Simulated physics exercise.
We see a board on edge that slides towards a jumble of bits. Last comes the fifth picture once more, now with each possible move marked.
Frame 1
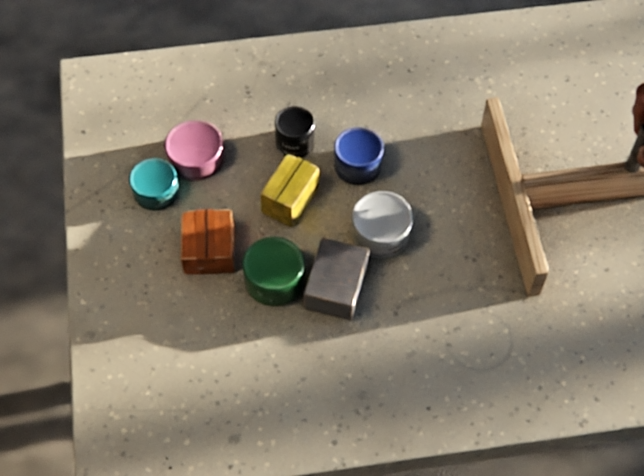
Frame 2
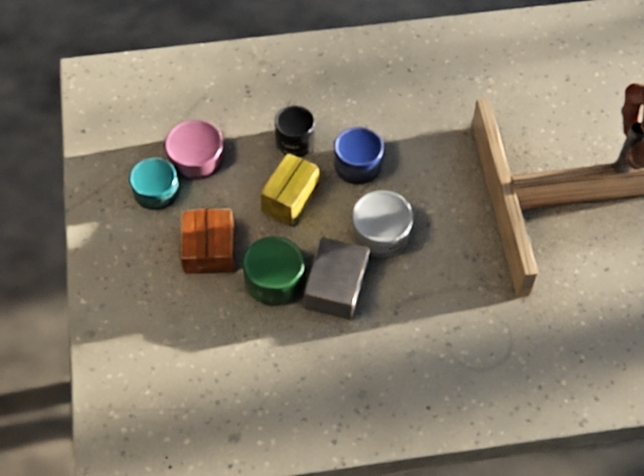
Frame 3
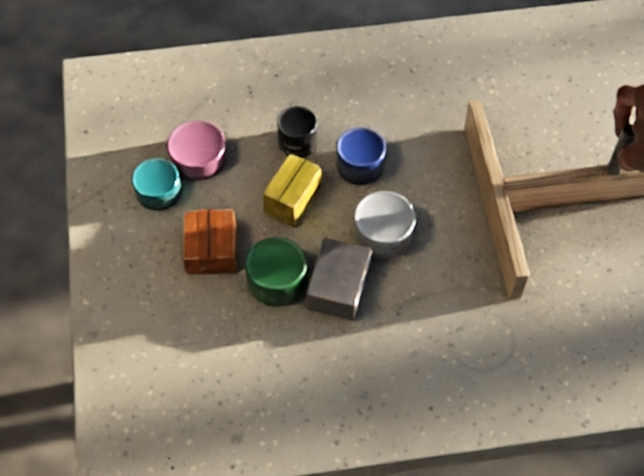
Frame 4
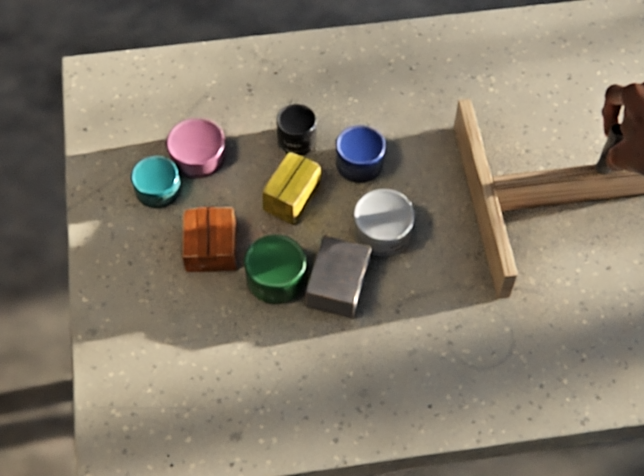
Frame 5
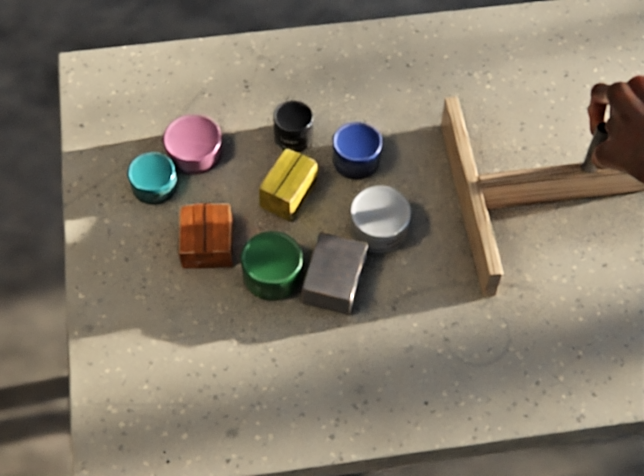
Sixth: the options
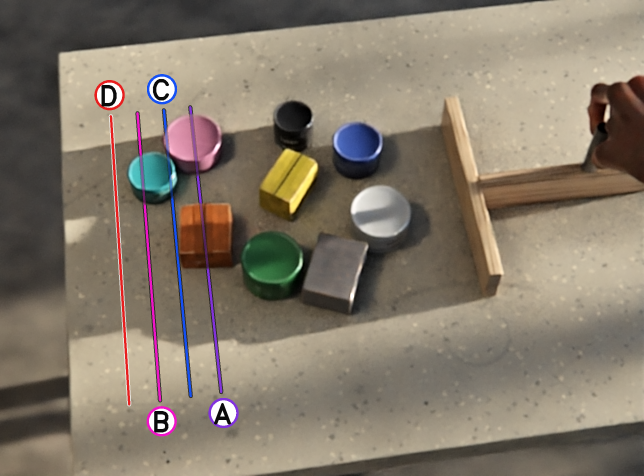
On a speckled stone surface, a hand slides an upright wooden board slowly left towards a cluster of colourful jars and boxes.
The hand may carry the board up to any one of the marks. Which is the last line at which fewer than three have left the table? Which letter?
No third one falls up to B.
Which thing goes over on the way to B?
The orange box goes over.
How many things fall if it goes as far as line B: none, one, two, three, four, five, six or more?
In all, one.
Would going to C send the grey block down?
No.
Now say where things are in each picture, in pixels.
Turquoise jar (155, 185); green tub (274, 272); yellow box (290, 190), in the first picture.
Board (506, 182); black jar (295, 132), in the second picture.
Board (497, 184); white jar (384, 225), in the third picture.
Board (486, 183); pink jar (196, 149), in the fourth picture.
Board (473, 181); turquoise jar (153, 179); green tub (272, 266); yellow box (289, 185), in the fifth picture.
On the marked copy, A at (205, 239); B at (148, 246); C at (176, 242); D at (119, 249).
Taking B. A third of the way, board (357, 195); black jar (289, 126); grey block (327, 281).
Two thirds of the way, board (241, 209); orange box (133, 245); green tub (161, 287).
When it is over, board (148, 220); orange box over the edge; green tub (65, 304); one fallen.
As for the rest, A is within the limit but short; C is within the limit but short; D drops four.
